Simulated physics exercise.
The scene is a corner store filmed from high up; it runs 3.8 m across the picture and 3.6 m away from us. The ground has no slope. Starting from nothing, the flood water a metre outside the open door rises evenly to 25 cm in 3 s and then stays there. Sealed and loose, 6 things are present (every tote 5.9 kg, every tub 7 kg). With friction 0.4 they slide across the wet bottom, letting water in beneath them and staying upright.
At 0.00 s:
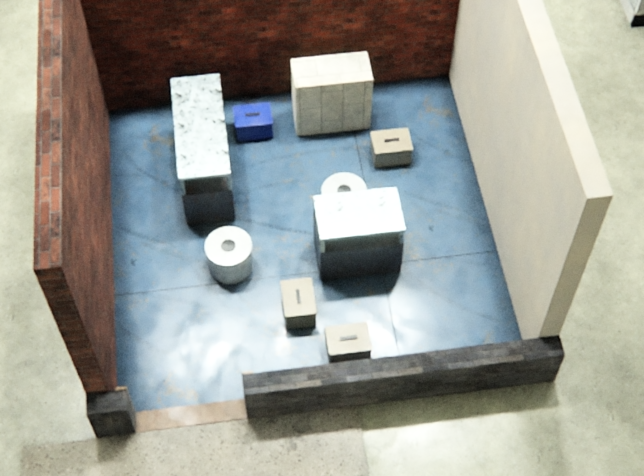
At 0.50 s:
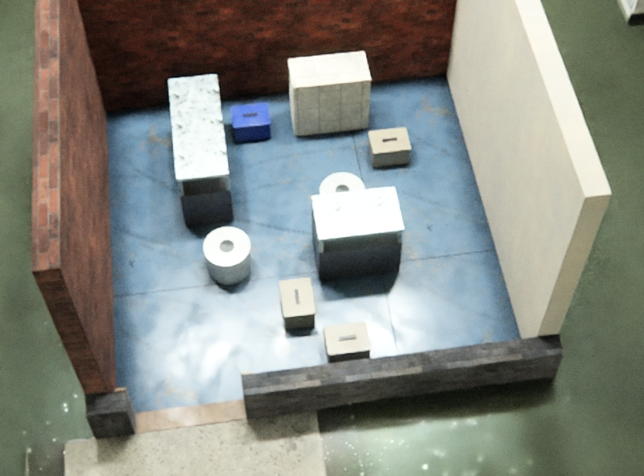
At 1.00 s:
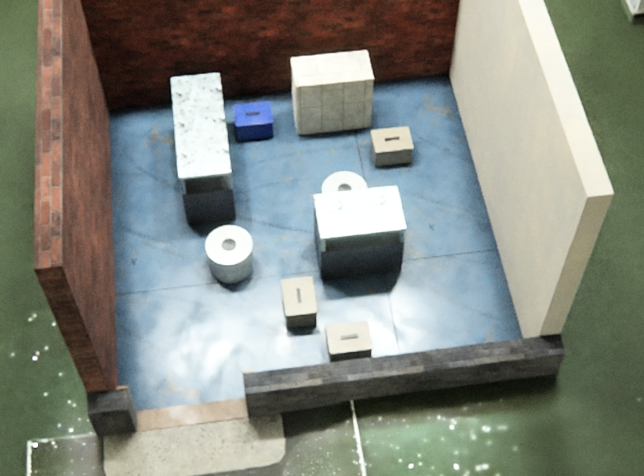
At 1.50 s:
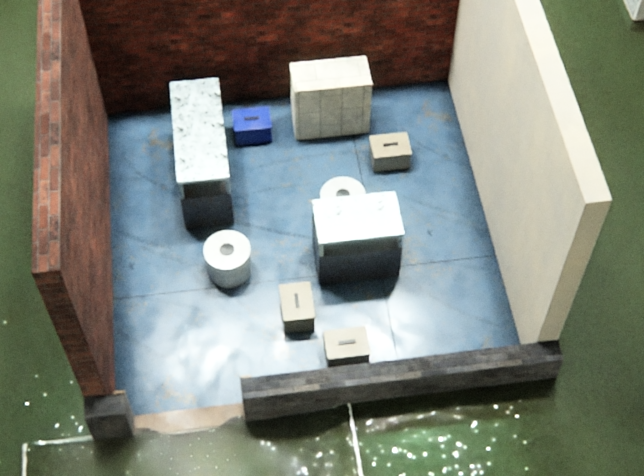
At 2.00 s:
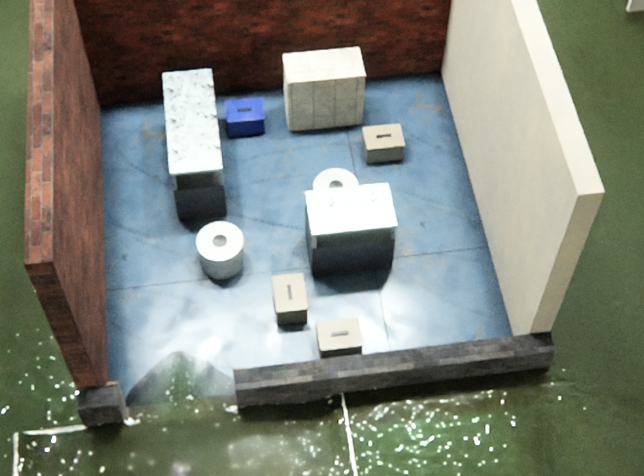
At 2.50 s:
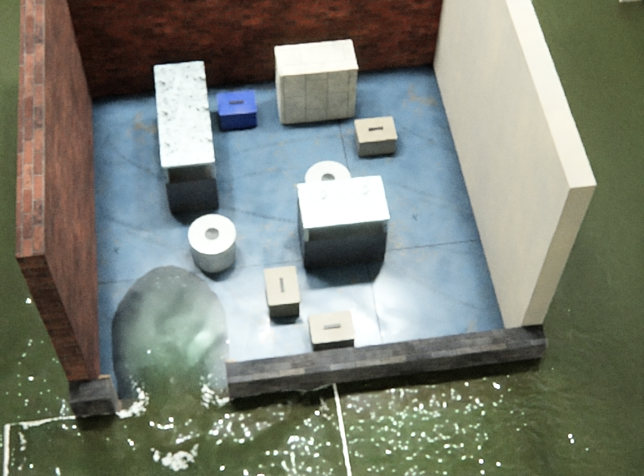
Murky green water spreads around the outside of a small walled store and creeps over the pale paving in front until it is covered. It then pours through the gap at the front left and fans out in a rounded sheet across the blue floor, while the objects inside stay put.
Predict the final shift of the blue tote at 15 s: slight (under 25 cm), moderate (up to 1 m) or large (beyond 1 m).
Displacement: Large.
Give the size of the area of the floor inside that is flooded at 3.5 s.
I'd estimate close to 4.0 m2.
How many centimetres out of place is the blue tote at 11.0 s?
About 250 cm.
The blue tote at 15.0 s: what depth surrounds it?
Roughly 16 cm deep.
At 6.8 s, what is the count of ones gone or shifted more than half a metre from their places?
I make it 1.
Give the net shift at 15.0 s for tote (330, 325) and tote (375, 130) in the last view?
Respectively 120 and 140 centimetres.
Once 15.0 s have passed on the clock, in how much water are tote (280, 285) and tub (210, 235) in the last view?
Depths: Near 16 cm, then near 12 cm.
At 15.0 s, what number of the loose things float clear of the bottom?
It comes to 6 of them.
After 3.5 s the blue tote is near (237, 103), 0.0 m from its start, aground; 0 afloat.
After 6.8 s the blue tote is near (230, 117), 0.2 m from its start, afloat; 2 afloat.
After 11.0 s the blue tote is near (454, 194), 2.5 m from its start, afloat; 6 afloat.
After 15.0 s the blue tote is near (306, 337), 3.0 m from its start, afloat; 6 afloat.
